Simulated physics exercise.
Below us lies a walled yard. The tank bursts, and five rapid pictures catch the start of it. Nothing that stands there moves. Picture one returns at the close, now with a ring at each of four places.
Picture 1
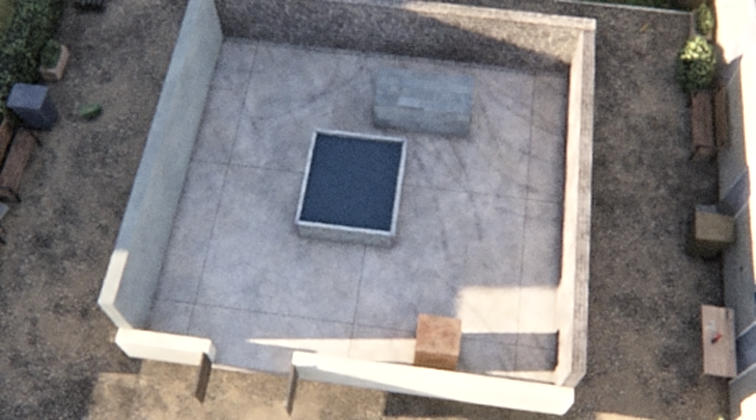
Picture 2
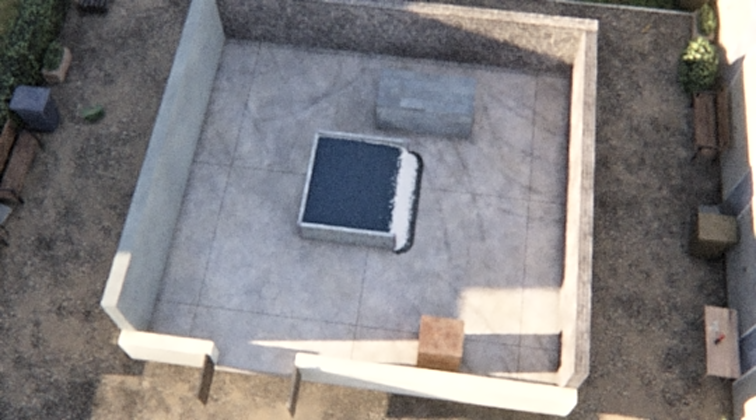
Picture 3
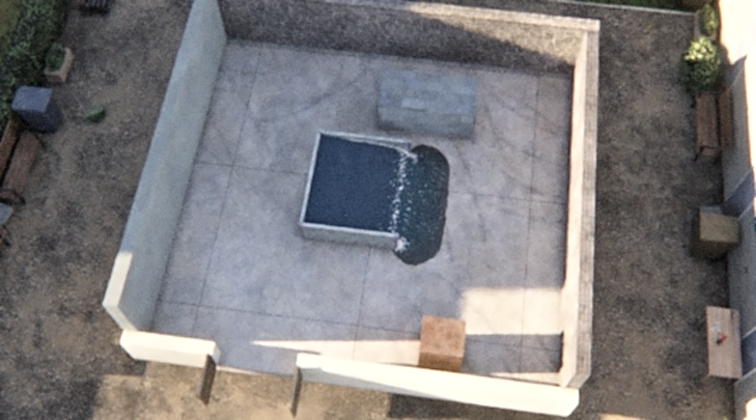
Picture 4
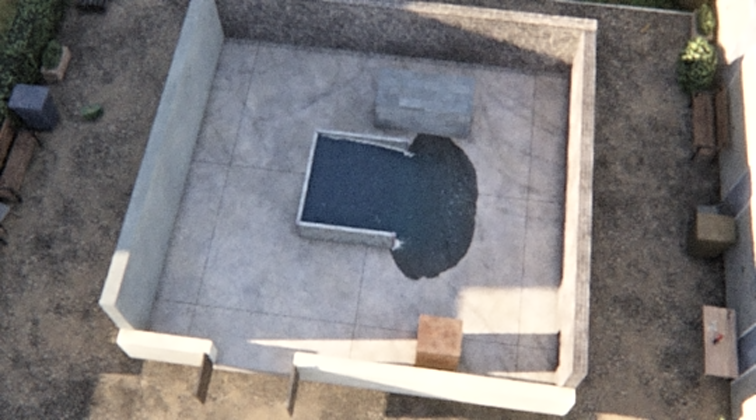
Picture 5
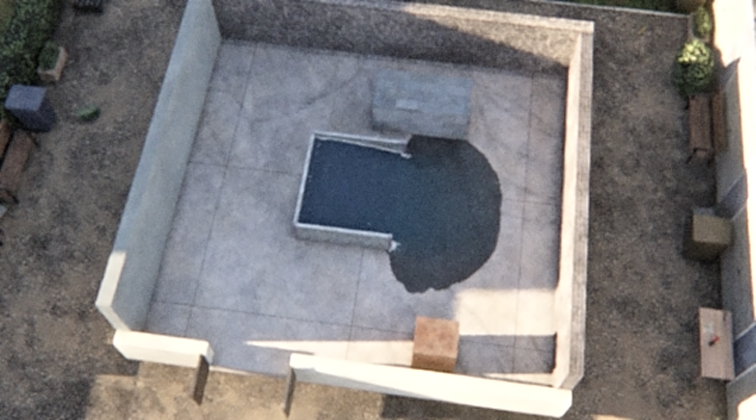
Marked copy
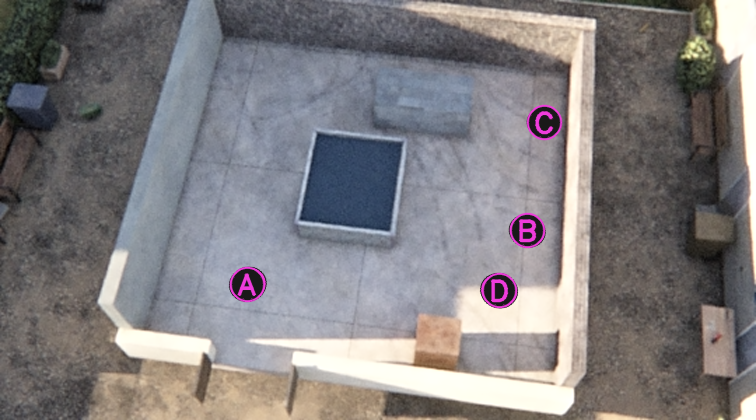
To begin with, a square tank full of dark water sits in a walled yard, near a grey block and a small brown box. Its right side opens and water pours out with white foam along the edge. The dark pool then spreads rightward across the pale floor in a widening, rounded shape.
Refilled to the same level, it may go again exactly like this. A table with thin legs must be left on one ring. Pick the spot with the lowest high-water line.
I would pick spot A.
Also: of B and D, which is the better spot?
D it is.
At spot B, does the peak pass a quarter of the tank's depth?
Yes.
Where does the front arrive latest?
A.
In magenta, A at (247, 284); B at (527, 230); C at (544, 122); D at (499, 290).
If A is chosen, the water peaks at about 15 % of the depth that stood in the tank.
If B is chosen, the water peaks at about 43 % of the depth that stood in the tank.
If C is chosen, the water peaks at about 34 % of the depth that stood in the tank.
If D is chosen, the water peaks at about 29 % of the depth that stood in the tank.
